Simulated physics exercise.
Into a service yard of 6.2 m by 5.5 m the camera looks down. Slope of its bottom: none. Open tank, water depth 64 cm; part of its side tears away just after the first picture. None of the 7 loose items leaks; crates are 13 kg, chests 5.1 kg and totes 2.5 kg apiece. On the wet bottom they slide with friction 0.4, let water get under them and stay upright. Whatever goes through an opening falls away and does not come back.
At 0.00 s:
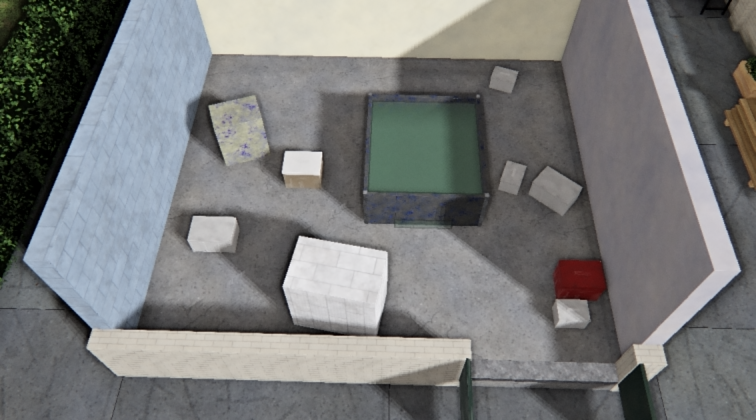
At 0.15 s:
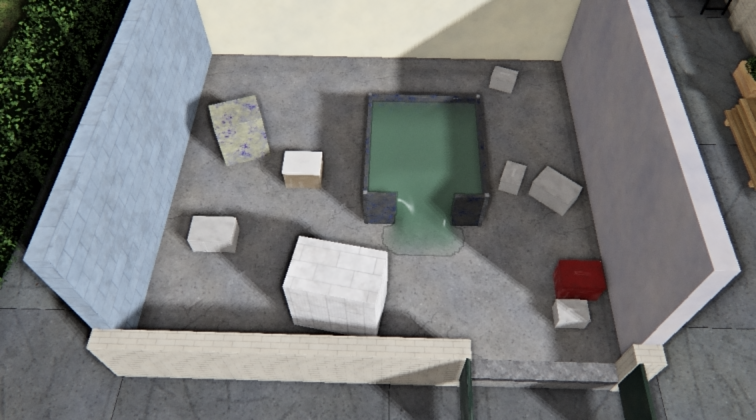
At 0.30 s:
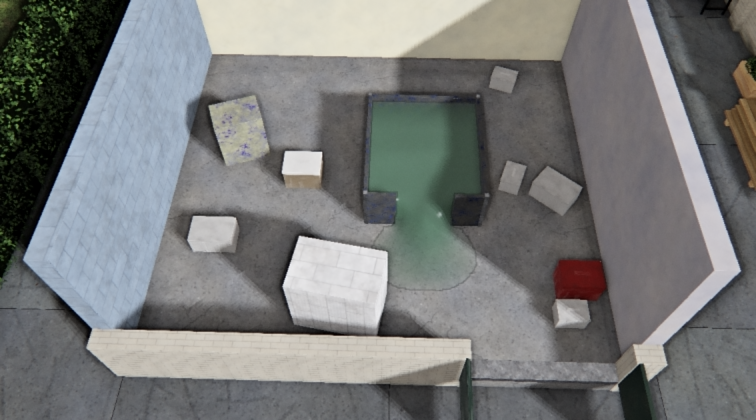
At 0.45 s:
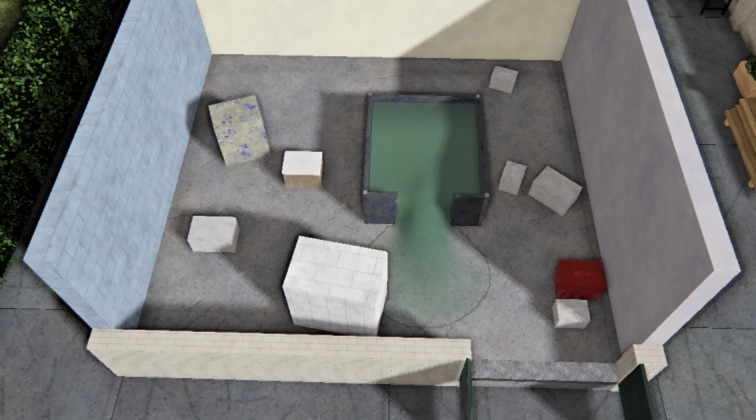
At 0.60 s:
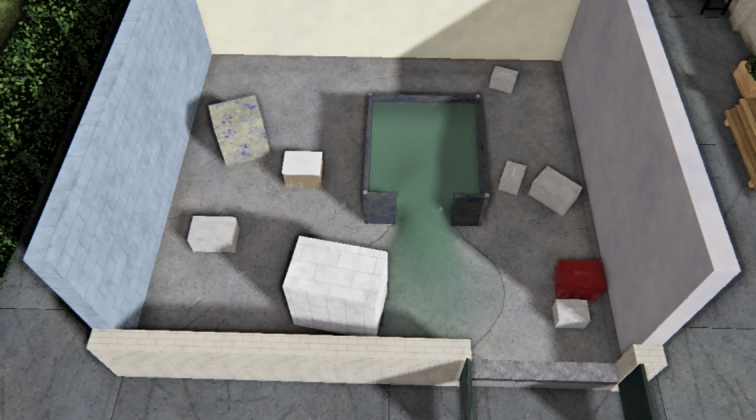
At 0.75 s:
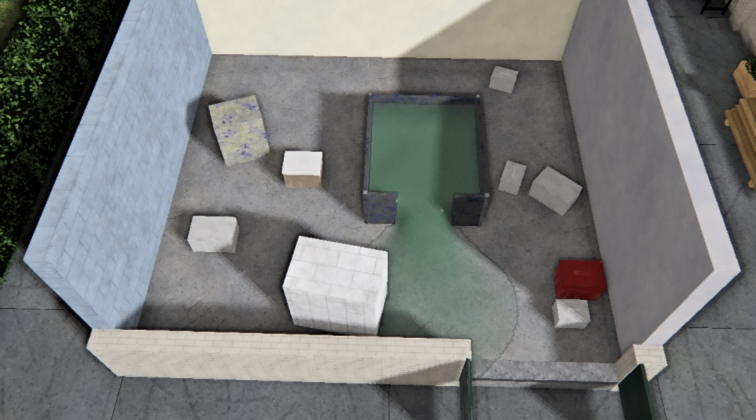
Green water pours through a gap that opens in the near side of a dark-walled open tank in a grey, walled yard, seen from high above. White blocks sit left of and in front of the tank, a patterned slab upper left, grey blocks to the right, and a red chest lower right. The water fans toward the near wall, while the blocks, chest and camera stay still.
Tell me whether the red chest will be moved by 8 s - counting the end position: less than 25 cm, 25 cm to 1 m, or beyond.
It will cover a great distance.
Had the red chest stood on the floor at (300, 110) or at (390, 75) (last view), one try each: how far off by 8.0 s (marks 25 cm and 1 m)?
Run one, it remains planted; run two, it remains planted.
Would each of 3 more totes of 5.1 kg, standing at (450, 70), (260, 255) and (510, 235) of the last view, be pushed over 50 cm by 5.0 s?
Lab note - in order: Below threshold / below threshold / below threshold.
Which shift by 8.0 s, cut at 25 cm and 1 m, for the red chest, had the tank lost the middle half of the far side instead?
What happens next is that the red chest gets swept a long way.
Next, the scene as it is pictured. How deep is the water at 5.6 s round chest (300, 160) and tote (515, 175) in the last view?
Around 2 cm and 1 cm.
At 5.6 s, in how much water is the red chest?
The depth there is around 3 cm.
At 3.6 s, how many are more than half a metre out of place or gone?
By that time the total stands at 1.
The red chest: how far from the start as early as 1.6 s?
By then it has shifted roughly 0 cm.
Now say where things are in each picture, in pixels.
In the first frame, the red chest at (583, 274) rests on the ground; 3.0 m2 under water; 0 of 7 have shifted.
In the second frame, the red chest at (583, 274), on the bottom; 3.5 m2 under water; 0 of 7 have shifted.
In the third frame, the red chest at (583, 274), on the bottom; 4.2 m2 under water; 0 of 7 have shifted.
In the fourth frame, the red chest at (583, 274) rests on the ground; 5.1 m2 under water; 0 of 7 have shifted.
In the fifth frame, the red chest at (583, 274), on the bottom; water covers 5.9 m2; 0 of 7 have shifted.
In the sixth frame, the red chest at (583, 274) rests on the ground; 6.4 m2 under water; 0 of 7 have shifted.
After 1.6 s the red chest is near (583, 274), 0.0 m from its start, aground; 0 of 7 are out; 0 afloat.
After 3.6 s the red chest is near (573, 256), 0.3 m from its start, aground; 0 of 7 are out; 1 afloat.
After 5.6 s the red chest is near (505, 202), 1.4 m from its start, afloat; 0 of 7 are out; 3 afloat.
After 8.0 s the red chest is near (500, 212), 1.4 m from its start, afloat; 0 of 7 are out; 4 afloat.
